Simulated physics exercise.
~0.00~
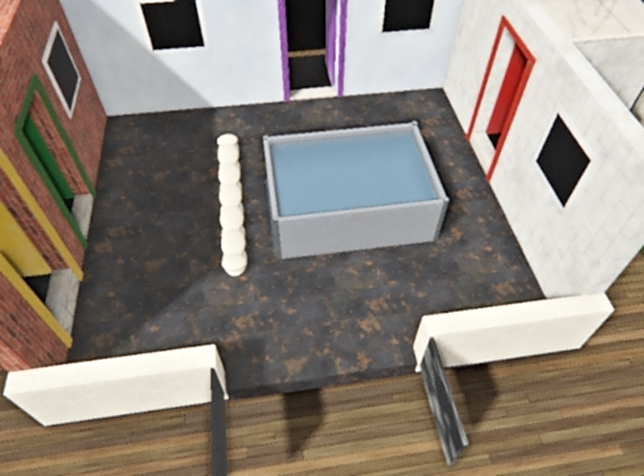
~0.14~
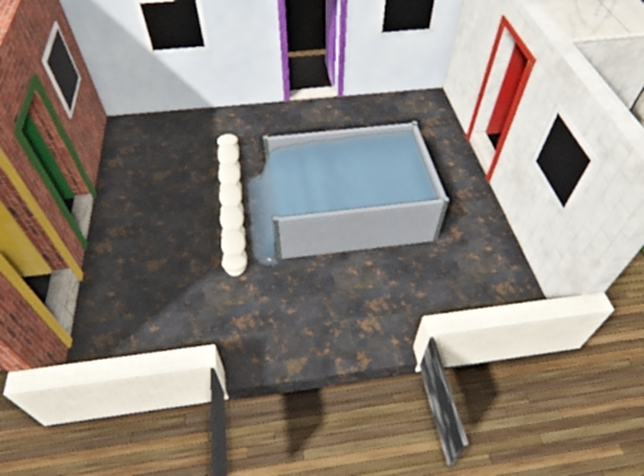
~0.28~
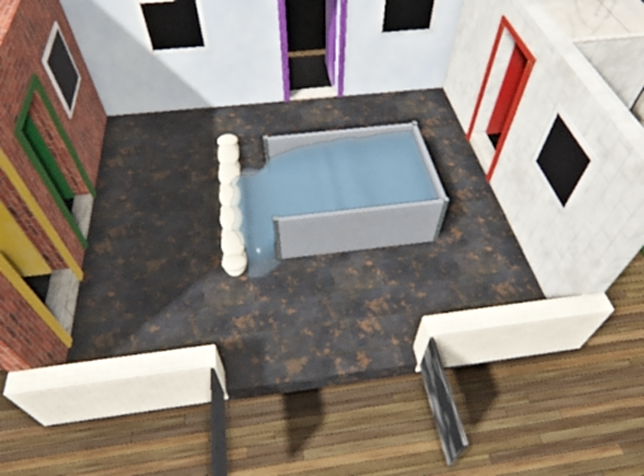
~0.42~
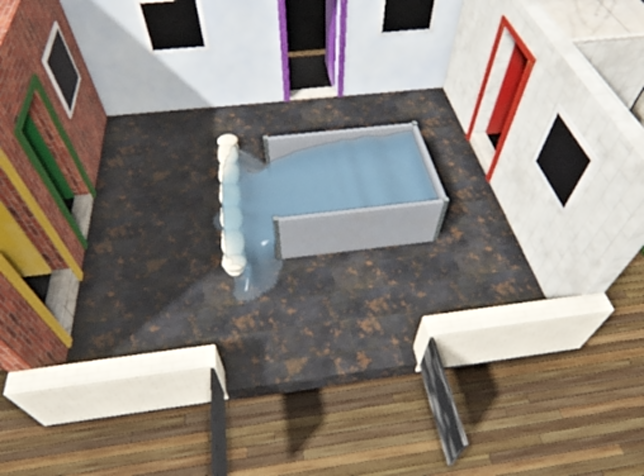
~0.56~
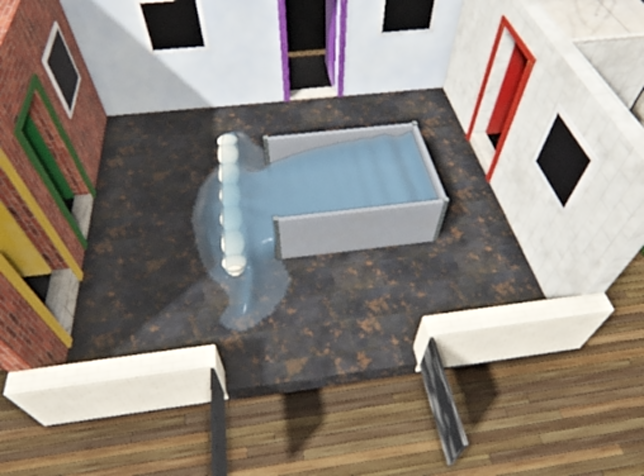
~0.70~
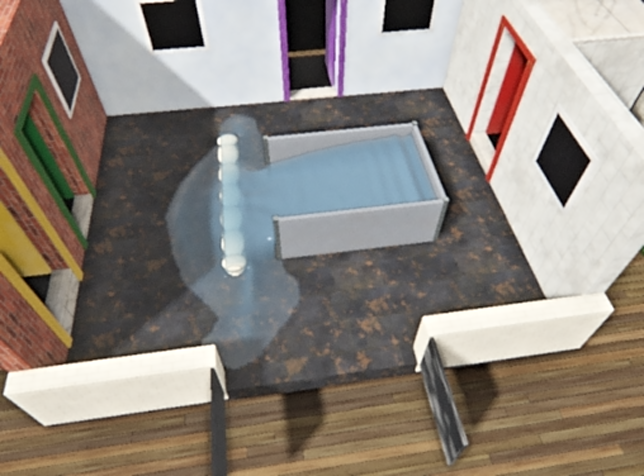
Walled yard with coloured doorways, water pouring from a tank's open left side, crossing a row of sandbags and spreading over dark paving.
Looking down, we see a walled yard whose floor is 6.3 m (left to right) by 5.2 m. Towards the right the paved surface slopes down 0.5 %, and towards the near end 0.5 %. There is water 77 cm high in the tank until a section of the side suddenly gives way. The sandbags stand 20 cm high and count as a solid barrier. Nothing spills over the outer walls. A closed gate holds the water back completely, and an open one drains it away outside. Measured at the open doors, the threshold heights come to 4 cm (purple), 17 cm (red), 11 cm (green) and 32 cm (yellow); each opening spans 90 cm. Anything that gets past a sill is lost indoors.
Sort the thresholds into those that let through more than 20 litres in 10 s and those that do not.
Sorted: Purple door lets more through; red door does not; green door lets more through; yellow door does not.
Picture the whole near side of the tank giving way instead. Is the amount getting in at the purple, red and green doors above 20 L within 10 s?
The purple door comes out less than that, the red door less than that and the green door less than that.
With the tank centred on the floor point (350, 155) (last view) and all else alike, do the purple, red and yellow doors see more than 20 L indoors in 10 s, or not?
With respect to that limit, purple ends up inside it, red ends up inside it, yellow ends up inside it.
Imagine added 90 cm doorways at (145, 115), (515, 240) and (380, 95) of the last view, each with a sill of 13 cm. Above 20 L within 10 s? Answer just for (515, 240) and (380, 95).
First door short of the limit, second door short of the limit.
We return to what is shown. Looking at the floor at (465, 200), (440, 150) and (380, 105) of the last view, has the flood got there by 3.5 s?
Point 1: Unreached; point 2: Unreached; point 3: Reached.
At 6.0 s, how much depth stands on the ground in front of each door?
In cm: Purple 7, red 5, green 13, yellow 4.
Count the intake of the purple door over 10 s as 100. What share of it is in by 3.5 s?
Roughly 40%.
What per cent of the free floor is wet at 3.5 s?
Roughly 65 % of the floor.
After 1.4 s water covers 45 % of the floor and is deepest (52 cm) near (246, 223); purple door 3 cm at the sill, 0 L in, red door not reached, green door 20 cm at the sill, 0 L in, yellow door 8 cm at the sill, 0 L in.
After 2.2 s water covers 60 % of the floor and is deepest (40 cm) near (246, 223); purple door 10 cm at the sill, 5 L in, red door not reached, green door 24 cm at the sill, 49 L in, yellow door 20 cm at the sill, 0 L in.
After 3.5 s water covers 65 % of the floor and is deepest (24 cm) near (247, 232); purple door 9 cm at the sill, 28 L in, red door not reached, green door 11 cm at the sill, 85 L in, yellow door 16 cm at the sill, 0 L in.
After 6.0 s water covers 85 % of the floor and is deepest (18 cm) near (272, 239); purple door 7 cm at the sill, 50 L in, red door 5 cm at the sill, 0 L in, green door 13 cm at the sill, 86 L in, yellow door 4 cm at the sill, 0 L in.
After 10.0 s water covers 90 % of the floor and is deepest (12 cm) near (247, 232); purple door 5 cm at the sill, 67 L in, red door 5 cm at the sill, 0 L in, green door 4 cm at the sill, 90 L in, yellow door 7 cm at the sill, 0 L in.
